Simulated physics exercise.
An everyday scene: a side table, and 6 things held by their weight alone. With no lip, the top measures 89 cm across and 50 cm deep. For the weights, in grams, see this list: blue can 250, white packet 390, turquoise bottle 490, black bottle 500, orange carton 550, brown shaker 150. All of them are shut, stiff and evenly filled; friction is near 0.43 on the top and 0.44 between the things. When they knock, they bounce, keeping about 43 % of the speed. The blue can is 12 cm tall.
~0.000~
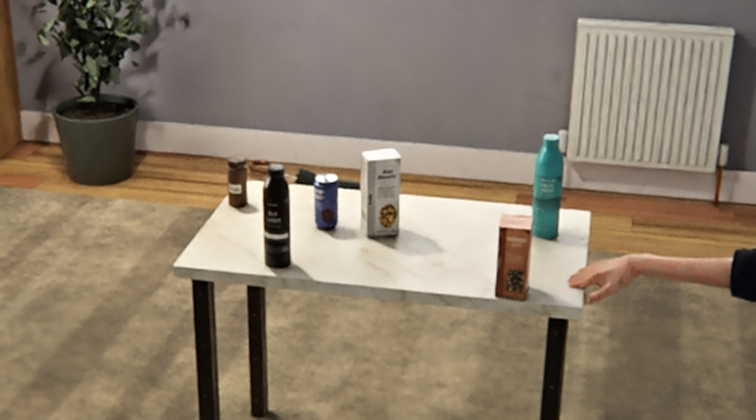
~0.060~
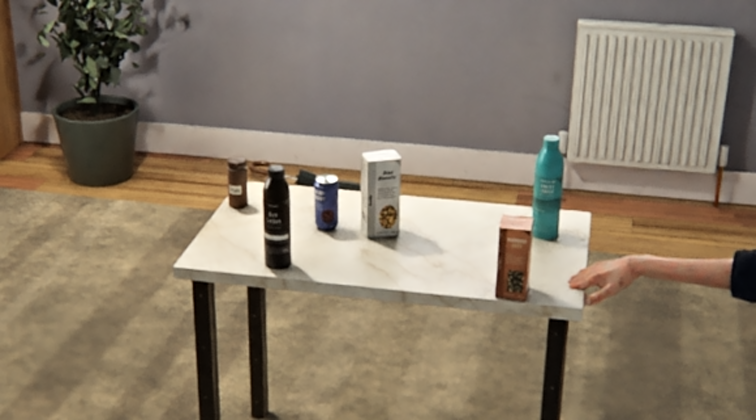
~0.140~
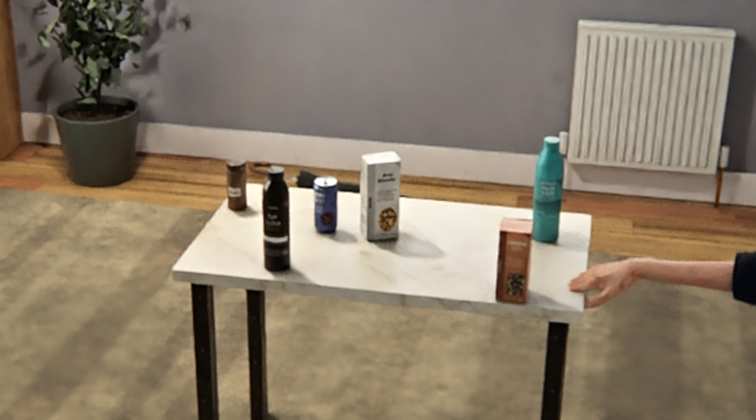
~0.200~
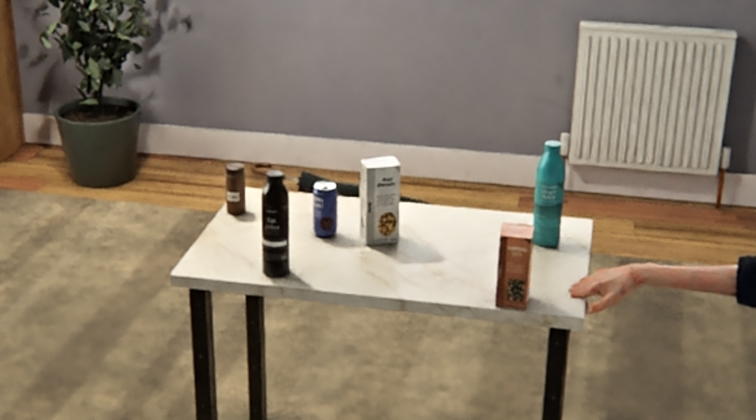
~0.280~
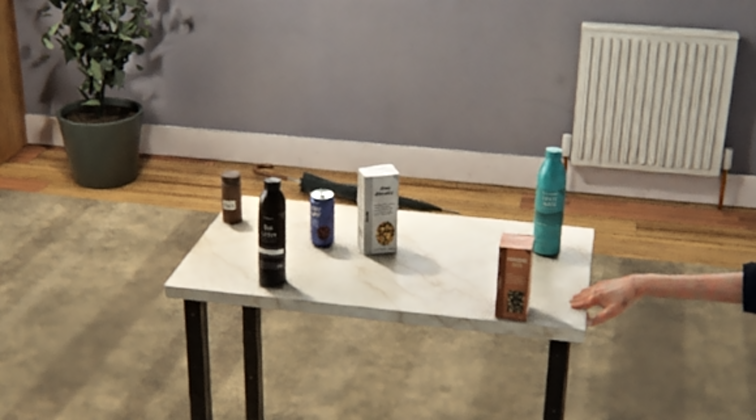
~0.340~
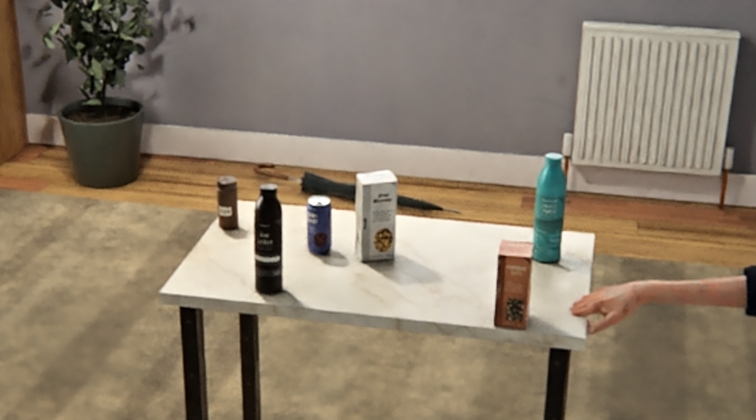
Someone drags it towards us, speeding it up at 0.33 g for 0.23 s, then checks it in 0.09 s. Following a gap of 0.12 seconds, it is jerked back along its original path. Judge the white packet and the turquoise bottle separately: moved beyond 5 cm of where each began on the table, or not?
White packet - moved beyond, turquoise bottle - moved beyond.
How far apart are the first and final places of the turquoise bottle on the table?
Roughly 22 centimetres.
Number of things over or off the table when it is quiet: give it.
The answer: 5.
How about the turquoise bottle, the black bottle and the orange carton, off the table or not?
At the end the turquoise bottle remains on its base, the black bottle leaves its base and the orange carton leaves its base.
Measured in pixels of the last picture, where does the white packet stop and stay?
Around pixel (402, 255).
After 0.74 s, table along by 3 cm; black bottle and orange carton now off the table; white packet on its side near (394, 256); turquoise bottle on its side near (541, 267).
After 1.04 s, white packet on its side near (402, 255); turquoise bottle on its side near (542, 261); brown shaker on its side.
At rest (4.3 s), off the table, black bottle and orange carton; tipped over on the table, white packet, turquoise bottle and brown shaker; blue can in place, give or take 5 cm. Seen from the same camera at the end, white packet near (402, 255), turquoise bottle near (541, 261).
